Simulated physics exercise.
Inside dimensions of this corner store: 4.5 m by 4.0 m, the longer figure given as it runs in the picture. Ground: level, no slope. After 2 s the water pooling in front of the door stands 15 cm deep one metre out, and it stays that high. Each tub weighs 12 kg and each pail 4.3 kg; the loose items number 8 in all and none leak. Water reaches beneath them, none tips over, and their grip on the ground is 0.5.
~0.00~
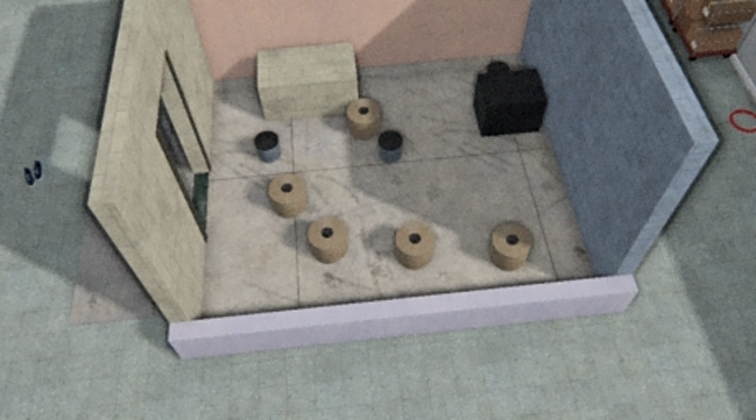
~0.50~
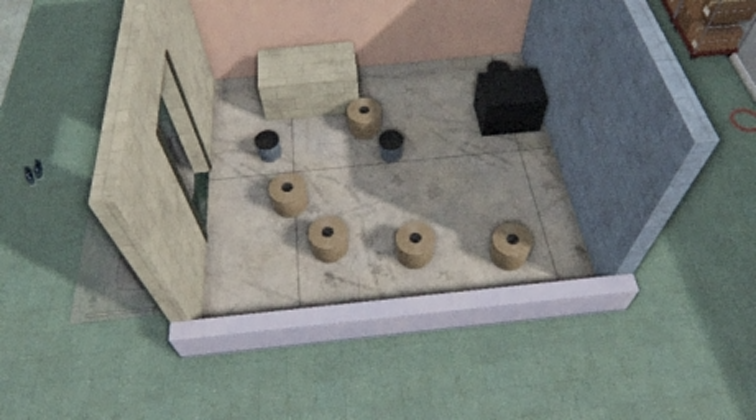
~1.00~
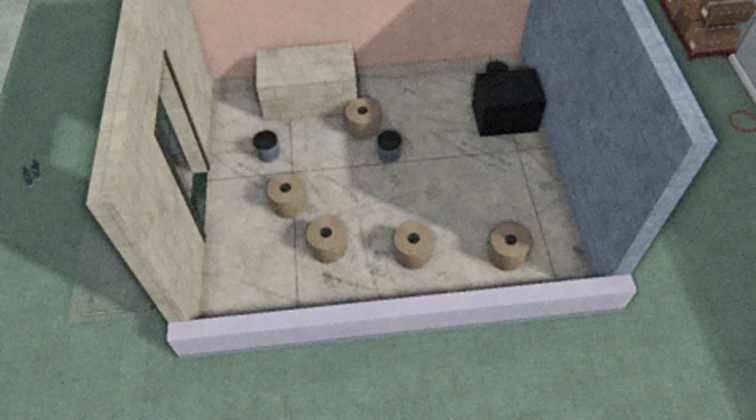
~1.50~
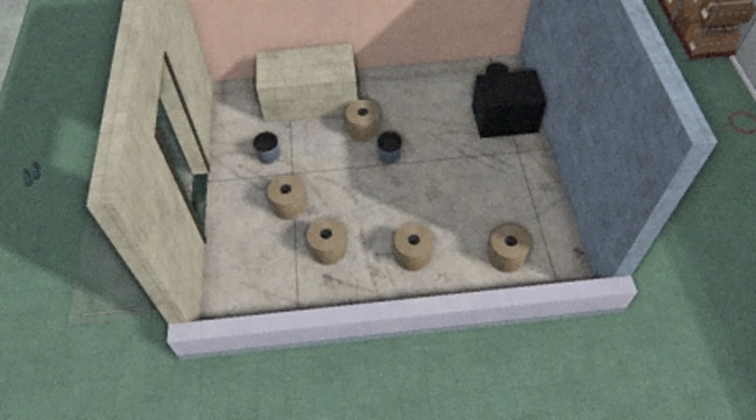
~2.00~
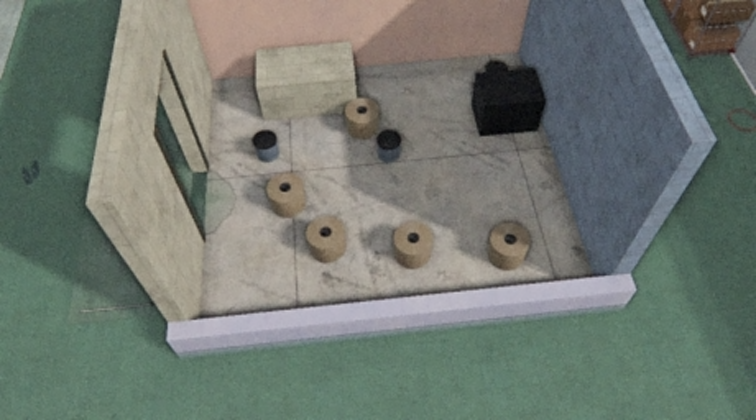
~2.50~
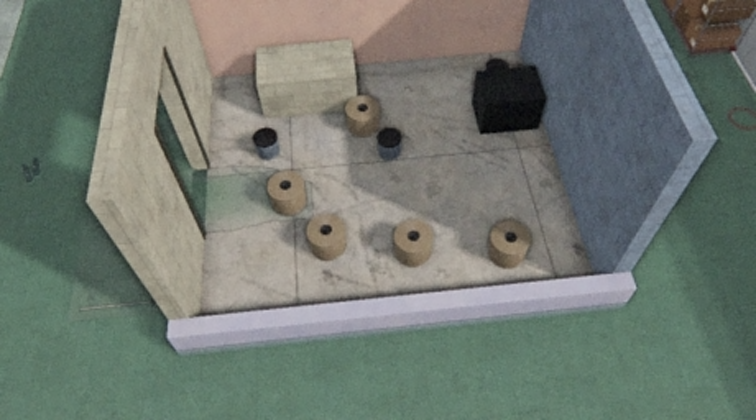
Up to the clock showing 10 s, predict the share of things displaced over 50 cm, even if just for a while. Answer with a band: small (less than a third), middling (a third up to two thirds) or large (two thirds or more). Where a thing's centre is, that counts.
Middling.
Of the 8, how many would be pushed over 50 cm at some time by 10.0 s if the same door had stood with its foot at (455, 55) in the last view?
That gives 2 of them.
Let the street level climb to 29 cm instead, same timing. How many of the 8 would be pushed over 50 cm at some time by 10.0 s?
The answer would then be 7.
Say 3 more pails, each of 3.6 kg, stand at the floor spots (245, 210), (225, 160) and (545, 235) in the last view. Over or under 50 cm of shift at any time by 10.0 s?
Taking them in order, the first is beyond that distance, the second is within that distance and the third is within that distance.
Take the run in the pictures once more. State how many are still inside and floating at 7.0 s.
I get 1.
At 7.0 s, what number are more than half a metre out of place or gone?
Tally at that time: 2.
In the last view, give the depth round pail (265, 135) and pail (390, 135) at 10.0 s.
Some 5 cm at the first, some 3 cm at the second.
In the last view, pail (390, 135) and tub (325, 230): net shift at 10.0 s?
Respectively 60 and 0 cm.
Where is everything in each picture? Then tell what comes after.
A tub at (287, 188) rests on the ground; a pail at (391, 140) rests on the ground; 0.0 m2 under water; 0 of 8 have shifted, in the first picture.
A tub at (287, 188), on the bottom; a pail at (391, 139) rests on the ground; water covers 0.0 m2; 0 of 8 have shifted, in the second picture.
A tub at (286, 188) rests on the ground; a pail at (389, 140) rests on the ground; 0.0 m2 under water; 0 of 8 have shifted, in the third picture.
A tub at (286, 189), on the bottom; a pail at (390, 141), on the bottom; water covers 0.0 m2; 0 of 8 have shifted, in the fourth picture.
A tub at (285, 188), on the bottom; a pail at (389, 139), on the bottom; 0.2 m2 under water; 0 of 8 have shifted, in the fifth picture.
A tub at (286, 185) rests on the ground; a pail at (389, 137), on the bottom; water covers 0.8 m2; 0 of 8 have shifted, in the sixth picture.
After 3.5 s 0 of 8 are over 50 cm from their spots; 0 afloat.
After 4.5 s 0 of 8 are over 50 cm from their spots; 0 afloat.
After 7.0 s 2 of 8 are over 50 cm from their spots; 1 afloat.
After 10.0 s 2 of 8 are over 50 cm from their spots, and 3 have been at some point; 1 afloat.
